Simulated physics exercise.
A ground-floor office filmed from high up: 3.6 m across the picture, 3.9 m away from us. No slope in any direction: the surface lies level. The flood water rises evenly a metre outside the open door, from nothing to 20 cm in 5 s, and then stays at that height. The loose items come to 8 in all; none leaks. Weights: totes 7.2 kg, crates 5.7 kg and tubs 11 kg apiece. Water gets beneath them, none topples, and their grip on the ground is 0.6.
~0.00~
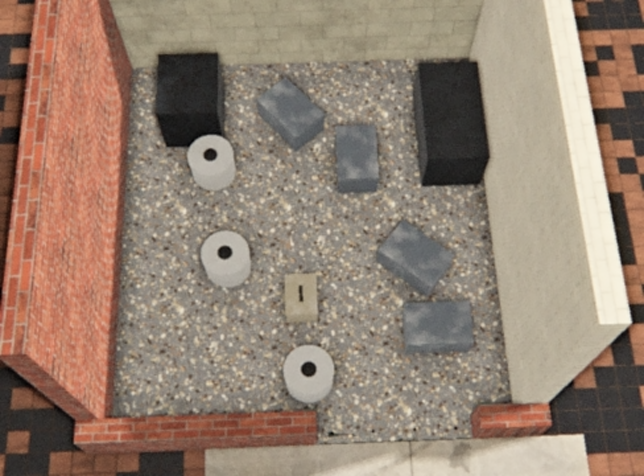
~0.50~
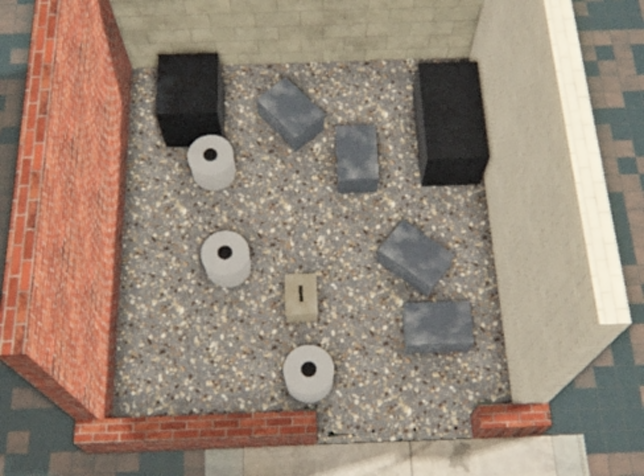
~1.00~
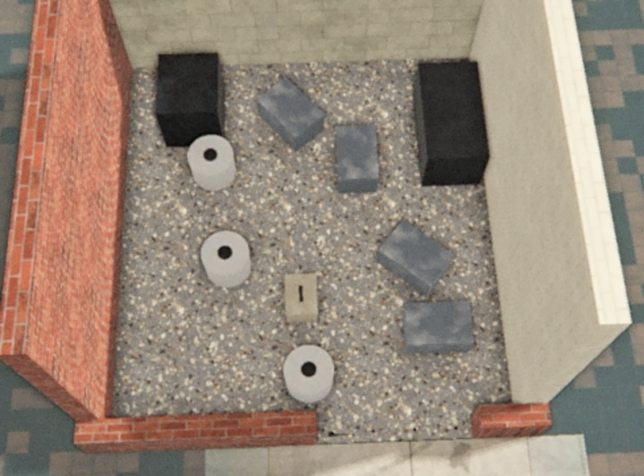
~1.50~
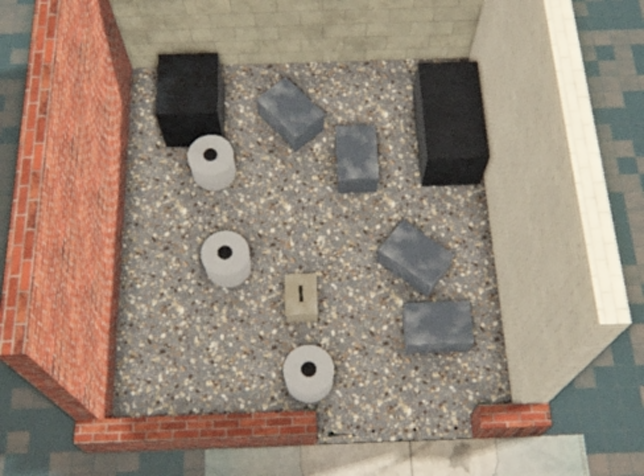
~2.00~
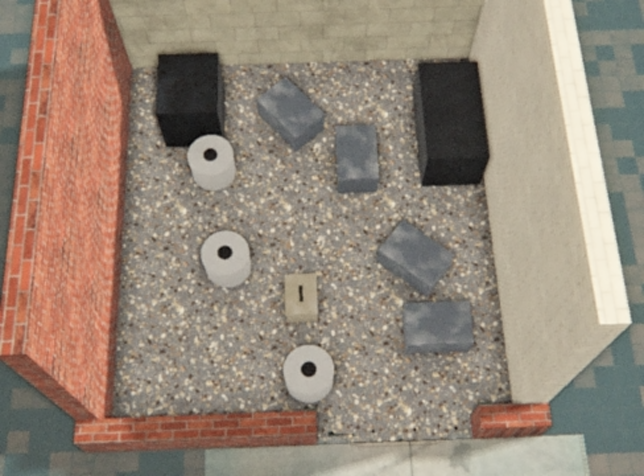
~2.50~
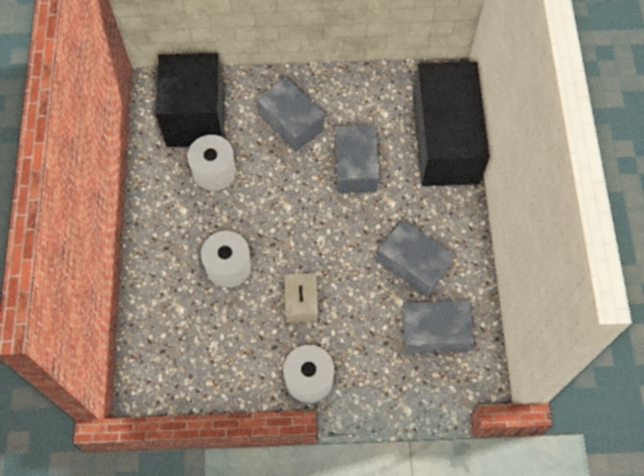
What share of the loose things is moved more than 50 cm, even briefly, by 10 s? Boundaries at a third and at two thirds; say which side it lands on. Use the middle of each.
By my guess the moved share will stay in the one-to-two-thirds span.
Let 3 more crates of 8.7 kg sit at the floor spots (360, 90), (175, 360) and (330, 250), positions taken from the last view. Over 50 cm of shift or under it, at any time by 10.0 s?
Note: Item 1 below threshold; item 2 below threshold; item 3 above threshold.
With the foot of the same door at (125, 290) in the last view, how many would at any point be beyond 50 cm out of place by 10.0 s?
The count would be 6.
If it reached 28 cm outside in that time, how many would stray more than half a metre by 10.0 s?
The count would be 6.
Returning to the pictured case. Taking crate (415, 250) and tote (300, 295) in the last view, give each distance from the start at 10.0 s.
Net displacement, in order: 200 cm; 20 cm.
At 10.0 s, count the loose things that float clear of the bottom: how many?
4 of them.
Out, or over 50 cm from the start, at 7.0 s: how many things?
3 in all.
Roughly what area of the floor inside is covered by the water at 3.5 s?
About 1.5 m2 is covered.
After 3.5 s 0 of 8 are over 50 cm from their spots; 0 afloat.
After 4.5 s 0 of 8 are over 50 cm from their spots; 0 afloat.
After 7.0 s 3 of 8 are over 50 cm from their spots; 4 afloat.
After 10.0 s 5 of 8 are over 50 cm from their spots, and 5 have been at some point; 4 afloat.
